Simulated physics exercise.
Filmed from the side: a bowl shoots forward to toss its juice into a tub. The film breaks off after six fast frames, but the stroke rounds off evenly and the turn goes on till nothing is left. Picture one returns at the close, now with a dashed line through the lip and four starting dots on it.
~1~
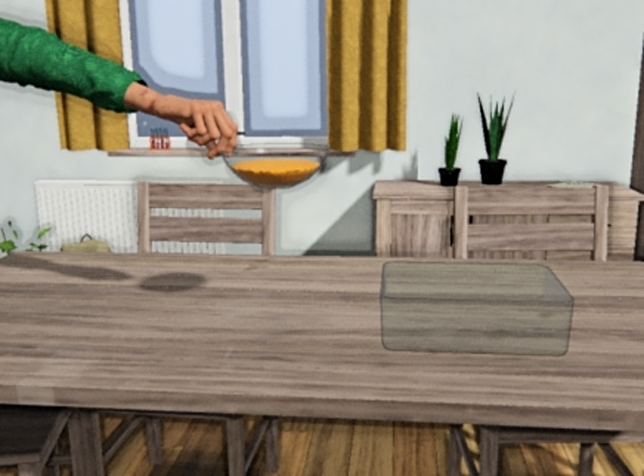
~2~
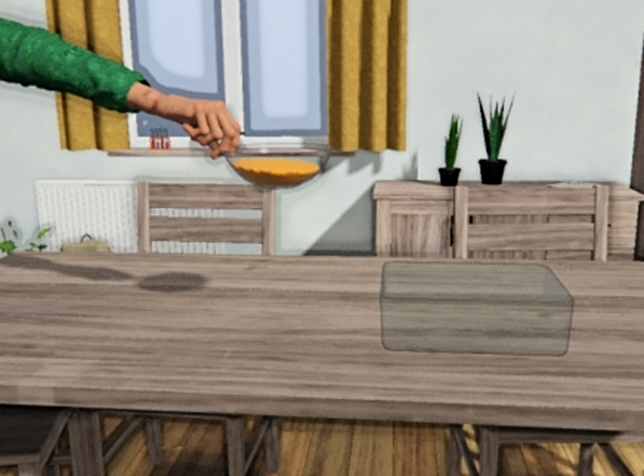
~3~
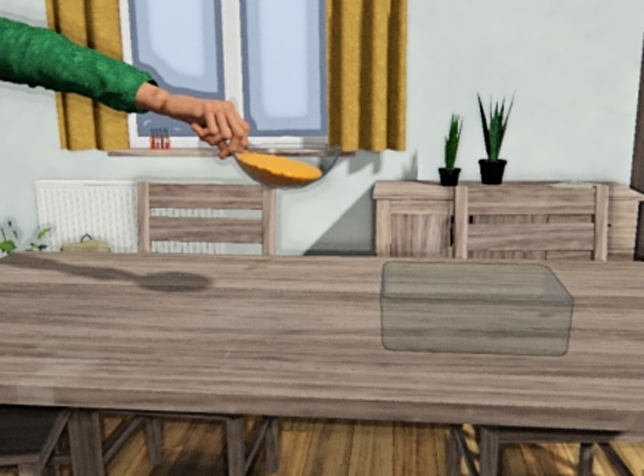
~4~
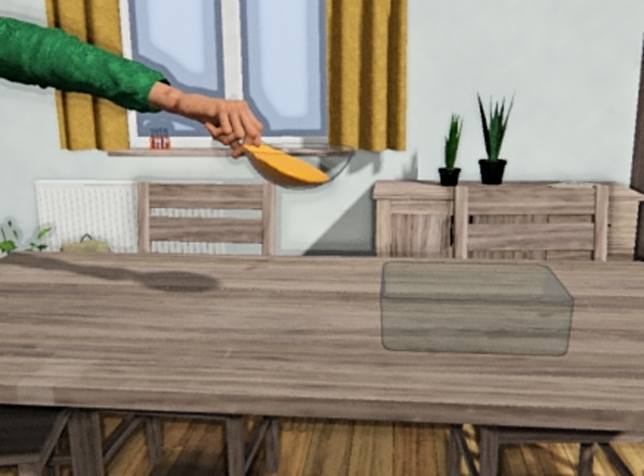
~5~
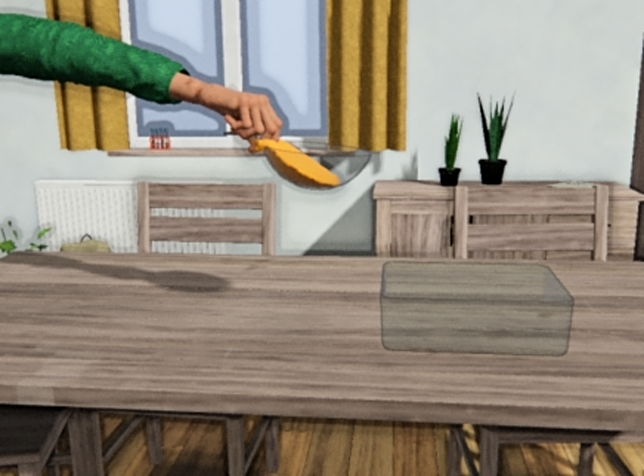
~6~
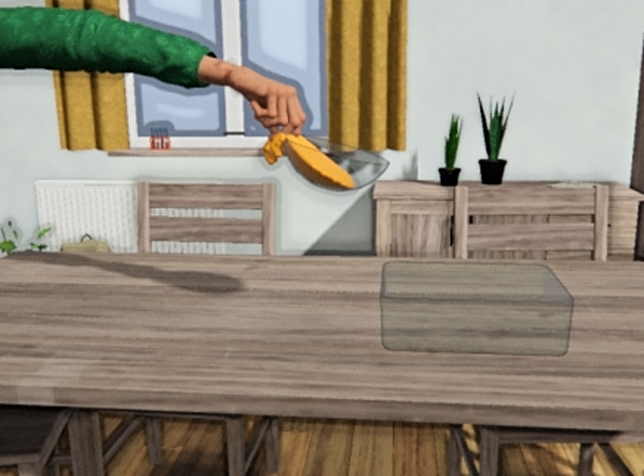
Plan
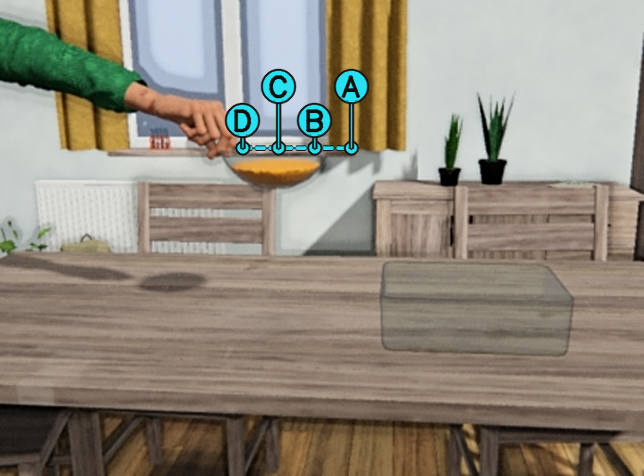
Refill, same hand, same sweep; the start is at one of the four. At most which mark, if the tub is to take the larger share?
Use spot D.
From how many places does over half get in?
All of the four.
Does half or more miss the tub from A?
No, that is safe.
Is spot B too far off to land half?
No, that is safe.
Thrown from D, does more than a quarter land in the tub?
Yes, it does.
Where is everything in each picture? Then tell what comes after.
In the first frame, upright, lip at (328, 148); tub from (382, 349) to (567, 355); nothing has left yet.
In the second frame, upright, lip at (331, 148); nothing has left yet.
In the third frame, upright, lip at (339, 148); nothing has left yet.
In the fourth frame, upright, lip at (353, 148); juice is over the rim, down to (255, 147).
In the fifth frame, tipped about 5°, lip at (370, 153); juice is over the rim, down to (262, 149).
In the sixth frame, tipped about 15°, lip at (388, 162); juice is over the rim, down to (273, 162).
On the marked copy, A at (351, 148); B at (314, 148); C at (278, 148); D at (242, 148).
Choosing A, about 79 % lands in the tub, 11 % falls short and 10 % goes beside or beyond.
Choosing B, about 85 % lands in the tub, 11 % falls short and 3 % goes beside or beyond.
Choosing C, about 76 % lands in the tub, 10 % falls short and 15 % goes beside or beyond.
Choosing D, about 67 % lands in the tub, 24 % falls short and 8 % goes beside or beyond.
